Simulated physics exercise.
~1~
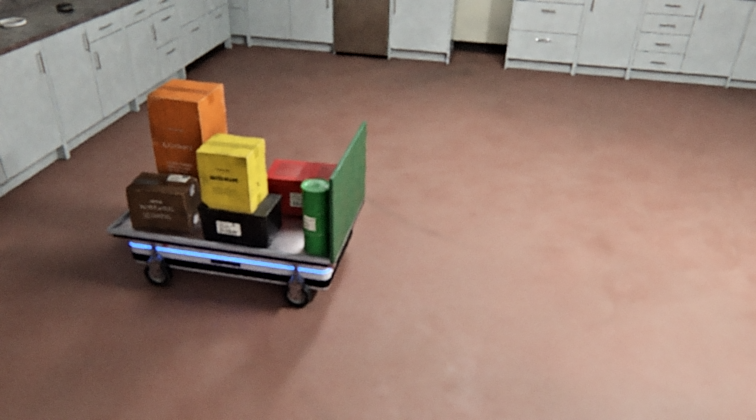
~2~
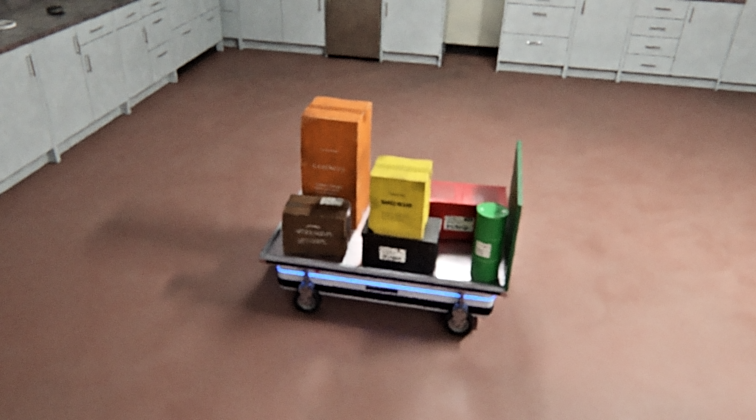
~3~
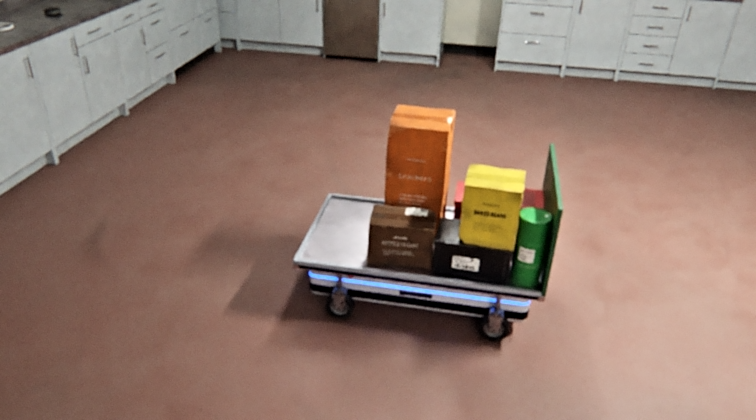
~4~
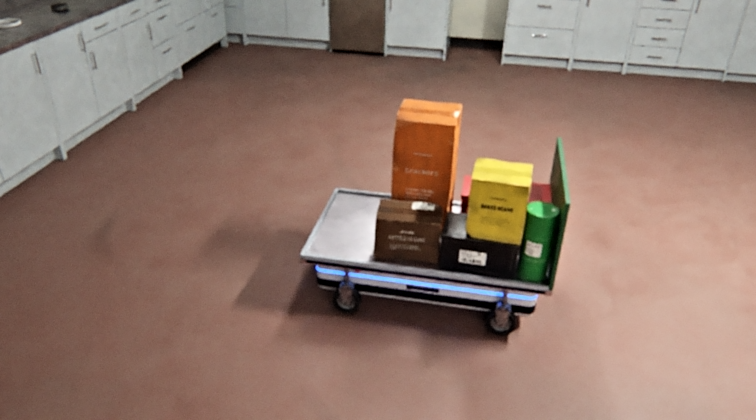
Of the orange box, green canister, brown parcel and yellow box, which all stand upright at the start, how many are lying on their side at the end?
None of them are lying on their side at the end. The orange box, green canister, brown parcel and yellow box are all still upright on the cart.
